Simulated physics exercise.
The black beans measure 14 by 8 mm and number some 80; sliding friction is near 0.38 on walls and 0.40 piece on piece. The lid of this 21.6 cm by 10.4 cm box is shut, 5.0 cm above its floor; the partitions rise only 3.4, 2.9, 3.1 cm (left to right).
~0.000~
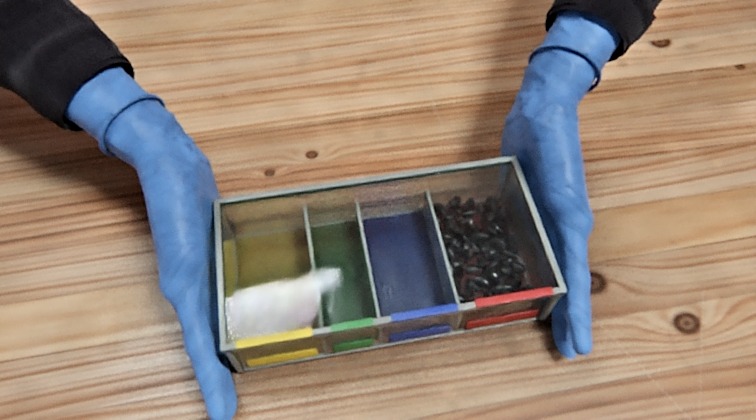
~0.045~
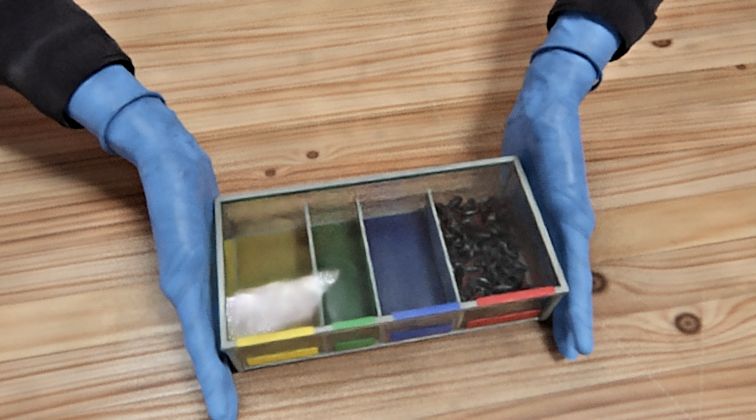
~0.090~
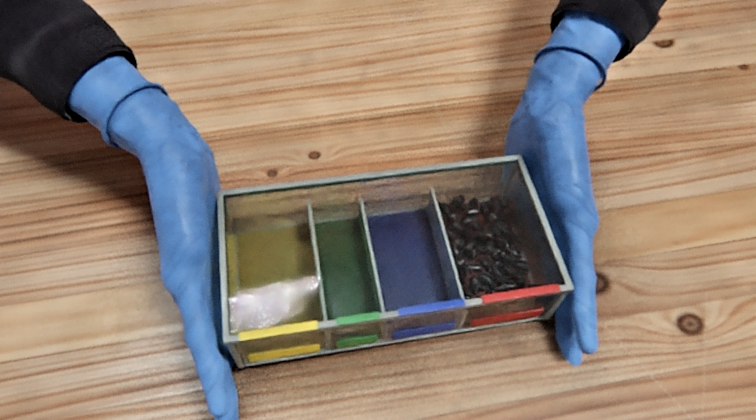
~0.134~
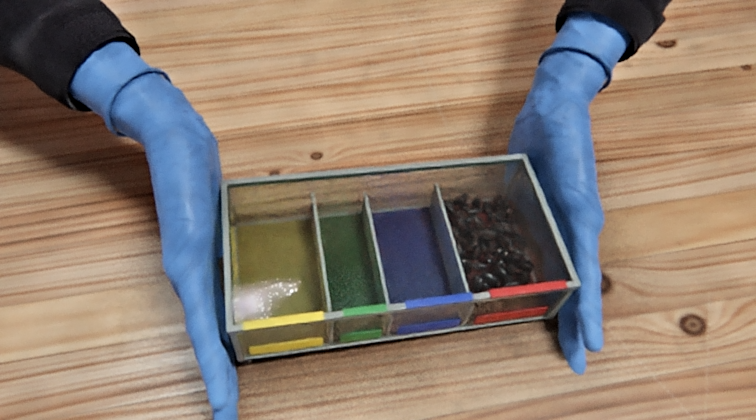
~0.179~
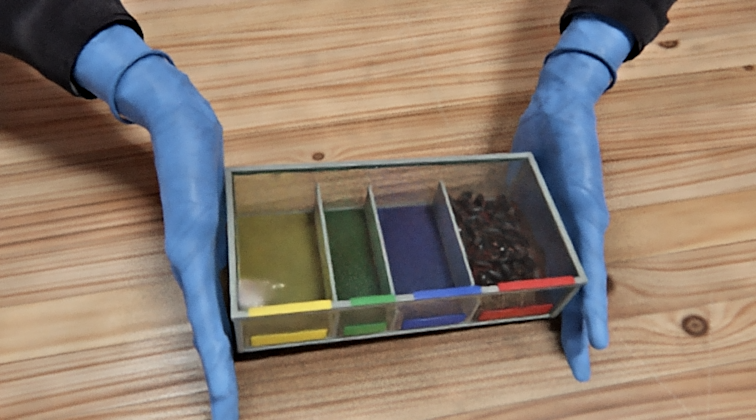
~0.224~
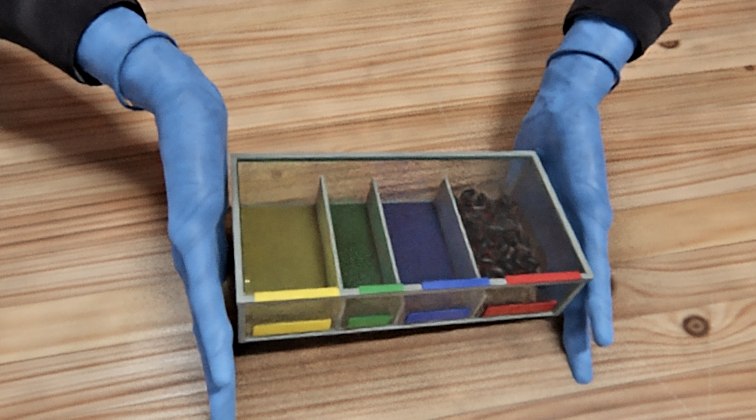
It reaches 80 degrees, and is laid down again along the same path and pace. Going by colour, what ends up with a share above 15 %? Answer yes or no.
Red: Yes, blue: No, green: No, yellow: No.
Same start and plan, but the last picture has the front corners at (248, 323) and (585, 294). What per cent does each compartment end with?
Red 100; blue 0; green 0; yellow 0.
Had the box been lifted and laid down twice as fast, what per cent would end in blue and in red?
Blue 0, red 100.
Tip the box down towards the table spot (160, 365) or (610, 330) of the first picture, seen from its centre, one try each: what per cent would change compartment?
About 40 and 0 per cent.
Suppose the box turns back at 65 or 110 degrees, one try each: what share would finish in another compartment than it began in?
About 0 and 0 per cent.
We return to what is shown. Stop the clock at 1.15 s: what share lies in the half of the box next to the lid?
Some 0 per cent.
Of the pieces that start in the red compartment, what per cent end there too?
Some 100 per cent.
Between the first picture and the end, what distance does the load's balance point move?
Roughly 1.5 cm.
Then, at 1.15 s, tilt 80 degrees; red 100 %.
After 1.77 s, tilt 36 degrees; red 100 %.
After 2.44 s, tilt 0 degrees; red 100 %.
By 2.9 s all is still; red 100 %, blue 0 %, green 0 %, yellow 0 %.
